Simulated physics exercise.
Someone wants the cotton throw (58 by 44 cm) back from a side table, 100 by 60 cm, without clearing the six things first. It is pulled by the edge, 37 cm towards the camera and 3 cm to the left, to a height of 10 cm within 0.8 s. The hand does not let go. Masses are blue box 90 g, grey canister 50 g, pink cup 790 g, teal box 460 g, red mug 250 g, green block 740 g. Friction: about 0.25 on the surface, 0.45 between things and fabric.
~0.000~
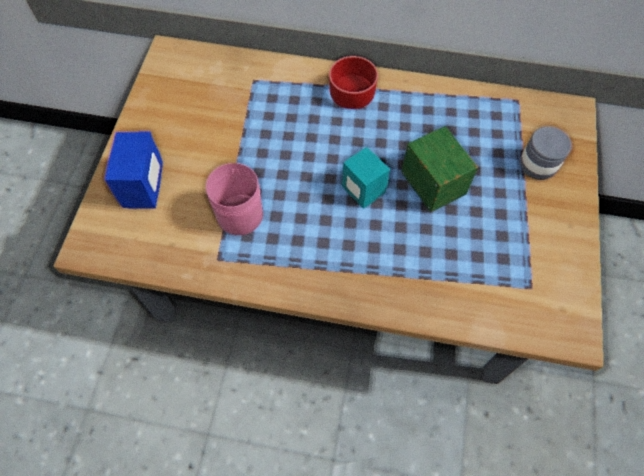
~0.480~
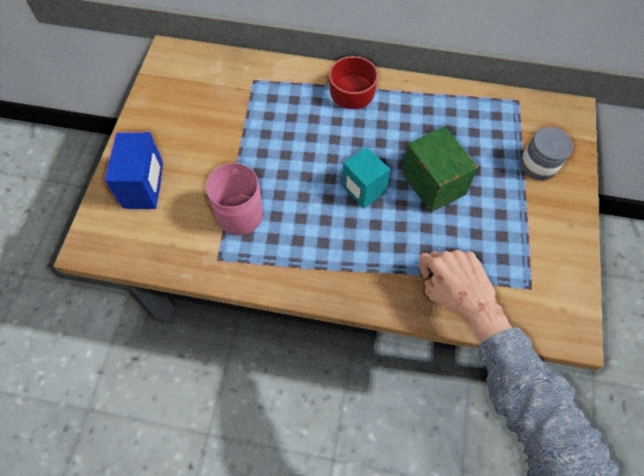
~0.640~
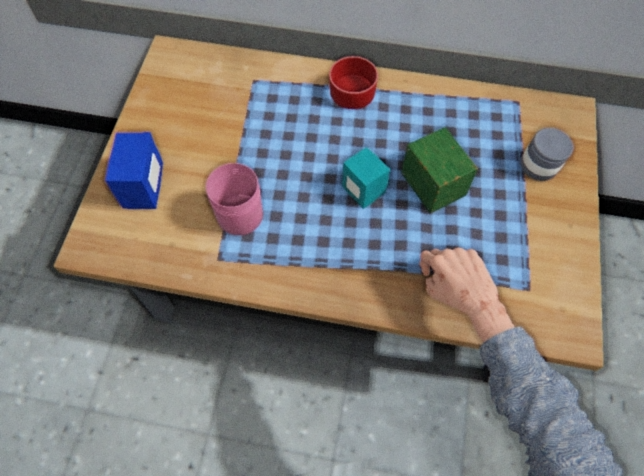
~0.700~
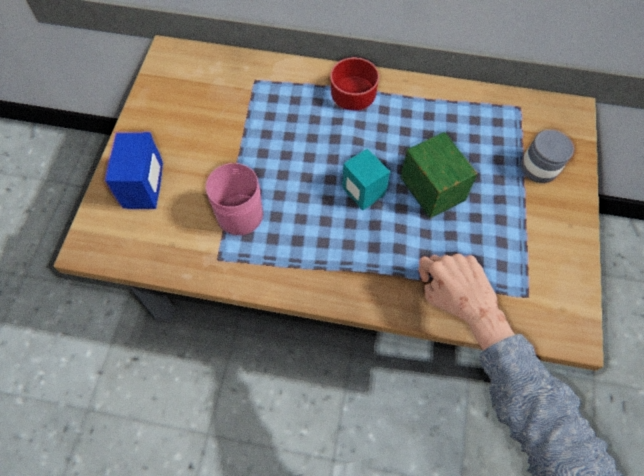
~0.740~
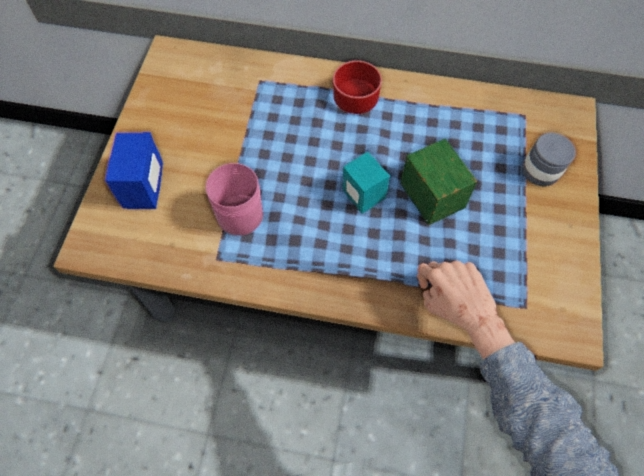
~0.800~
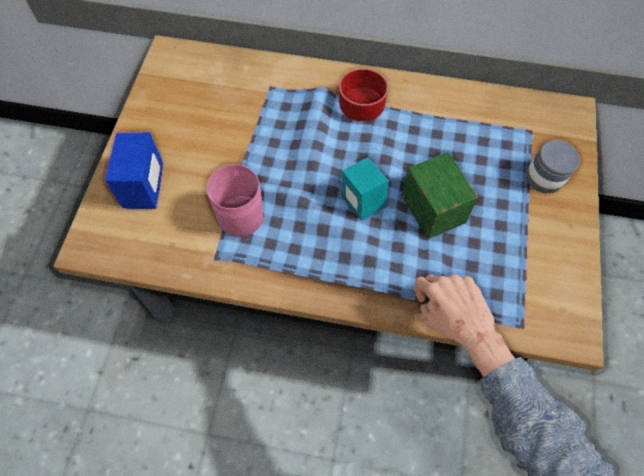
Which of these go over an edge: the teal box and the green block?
In order: The teal box drops off; the green block falls off.
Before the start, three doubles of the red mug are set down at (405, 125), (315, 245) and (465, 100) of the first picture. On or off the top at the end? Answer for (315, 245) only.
There: Falls off.
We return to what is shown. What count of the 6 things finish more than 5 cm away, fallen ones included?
5 of them.
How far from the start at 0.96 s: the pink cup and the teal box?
About: Pink cup 4 cm, teal box 8 cm.
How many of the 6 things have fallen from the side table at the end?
4 of them.
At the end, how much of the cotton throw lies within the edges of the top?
About 0 per cent.
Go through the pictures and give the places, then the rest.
Teal box (367, 165); green block (443, 155); cotton throw corners (217, 261) (253, 80) (519, 100) (532, 289), in the first picture.
Cotton throw corners (217, 261) (253, 80); grip (427, 276), in the second picture.
Cotton throw corners (218, 261) (253, 80); grip (428, 274), in the third picture.
Green block (442, 161); grey canister (553, 145); cotton throw corners (217, 261) (255, 80); grip (427, 280), in the fourth picture.
Green block (442, 168); red mug (357, 79); teal box (367, 170); cotton throw corners (216, 260) (260, 81); grip (425, 287), in the fifth picture.
Teal box (366, 177); green block (443, 182); cotton throw corners (214, 260) (270, 87) (532, 131) (524, 329); grip (423, 300), in the sixth picture.
After 1.0 s, 90 % of the cotton throw is still over the top; green block 17 cm off its start, teal box 9 cm off its start, red mug 12 cm off its start.
After 1.1 s, 70 % of the cotton throw is still over the top; green block 29 cm off its start, teal box lifted 7 cm, red mug 20 cm off its start.
After 1.3 s, 45 % of the cotton throw is still over the top; green block 40 cm off its start at (444, 378), teal box lifted 8 cm, grey canister 28 cm off its start at (609, 275).
After 1.4 s, 0 % of the cotton throw is still over the top; green block over the edge, teal box over the edge, grey canister 32 cm off its start.
After 3.0 s, 0 % of the cotton throw is still over the top; green block over the edge, teal box over the edge, pink cup over the edge, grey canister over the edge.
